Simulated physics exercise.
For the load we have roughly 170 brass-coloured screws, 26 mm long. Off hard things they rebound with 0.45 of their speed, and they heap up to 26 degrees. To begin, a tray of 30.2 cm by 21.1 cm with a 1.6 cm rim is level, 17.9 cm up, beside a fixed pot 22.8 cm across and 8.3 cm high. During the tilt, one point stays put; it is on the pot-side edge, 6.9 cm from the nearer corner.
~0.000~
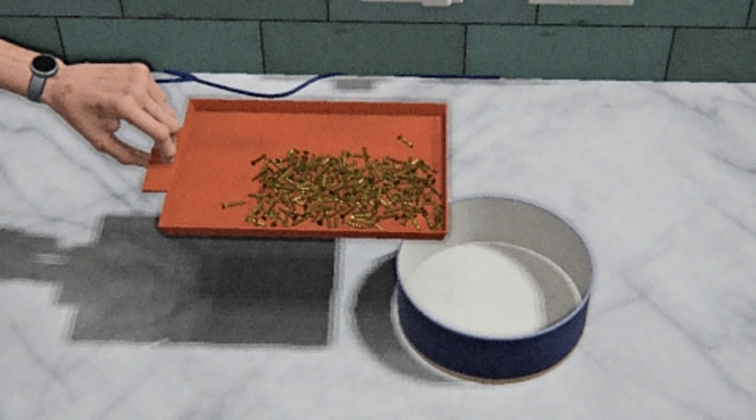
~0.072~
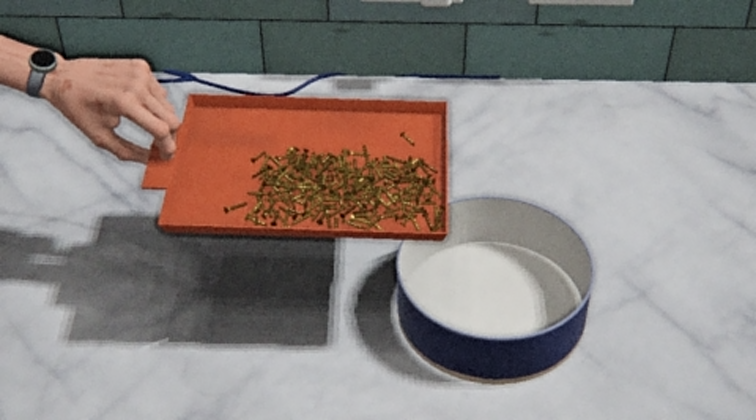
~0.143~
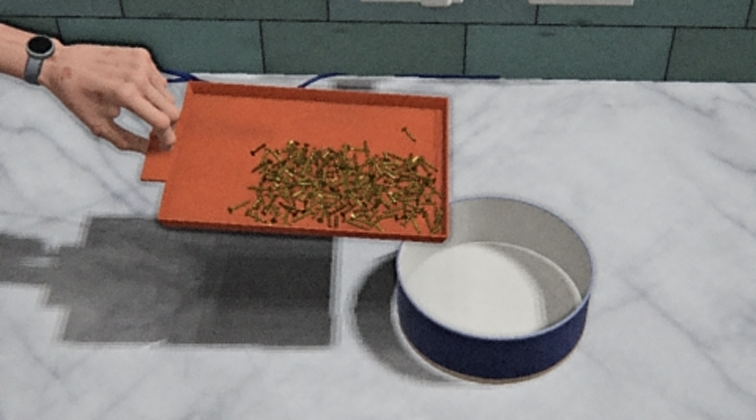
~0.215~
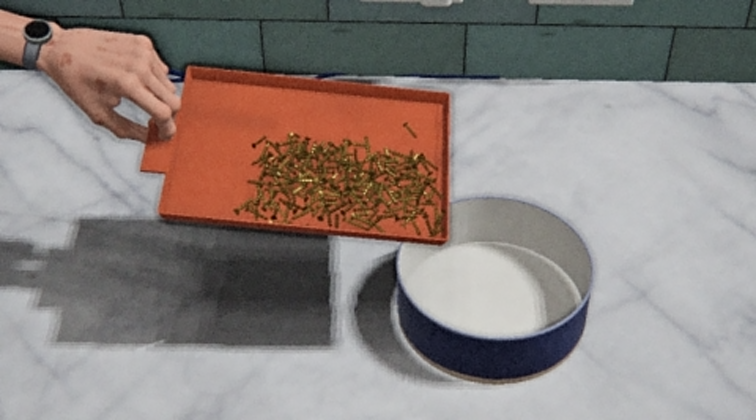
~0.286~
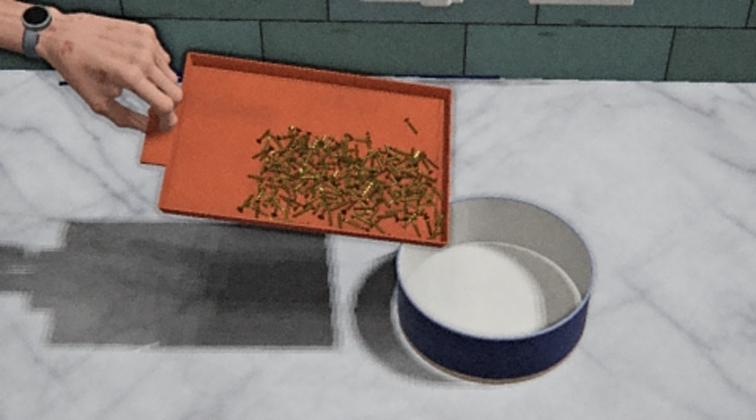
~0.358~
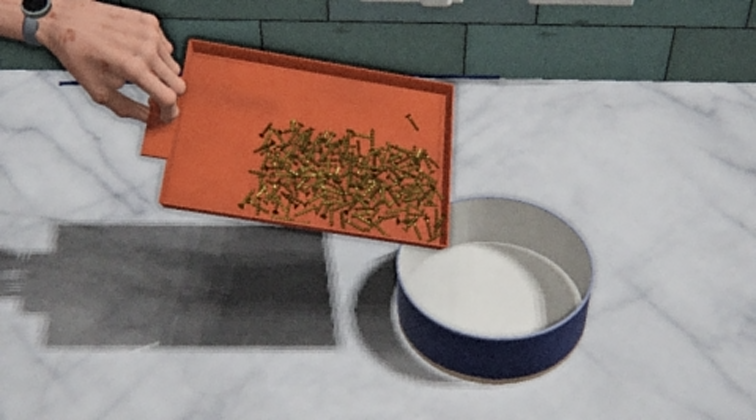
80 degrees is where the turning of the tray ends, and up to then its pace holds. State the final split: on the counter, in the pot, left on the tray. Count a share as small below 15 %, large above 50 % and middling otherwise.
Counter: Middling. Pot: Large. Tray: Small.
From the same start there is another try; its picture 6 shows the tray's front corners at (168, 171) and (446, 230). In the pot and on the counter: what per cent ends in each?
The pot gets 95 and the counter 0.
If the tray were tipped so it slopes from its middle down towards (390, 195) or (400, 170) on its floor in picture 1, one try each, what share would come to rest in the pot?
That would be close to 100 per cent, then close to 90 per cent.
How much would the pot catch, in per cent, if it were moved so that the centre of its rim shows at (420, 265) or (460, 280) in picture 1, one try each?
About 100 and 100 per cent.
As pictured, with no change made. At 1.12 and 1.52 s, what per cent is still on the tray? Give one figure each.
In order, 85 and 5.
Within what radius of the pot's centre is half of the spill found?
Roughly 16 cm from the centre.
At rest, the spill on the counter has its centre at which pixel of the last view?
(408, 381), about.
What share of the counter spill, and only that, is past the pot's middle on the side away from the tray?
Around 0 per cent, give or take.
After 0.82 s, tilt 48 degrees; the tray holds 100 %, the pot 0 %.
Then, at 1.12 s, tilt 68 degrees; the tray holds 85 %, the pot 0 %.
Then, at 1.52 s, tilt 80 degrees; the tray holds 5 %, the pot 60 %.
By 2.2 s all is still; counter 30 %, pot 70 %, tray 0 %.
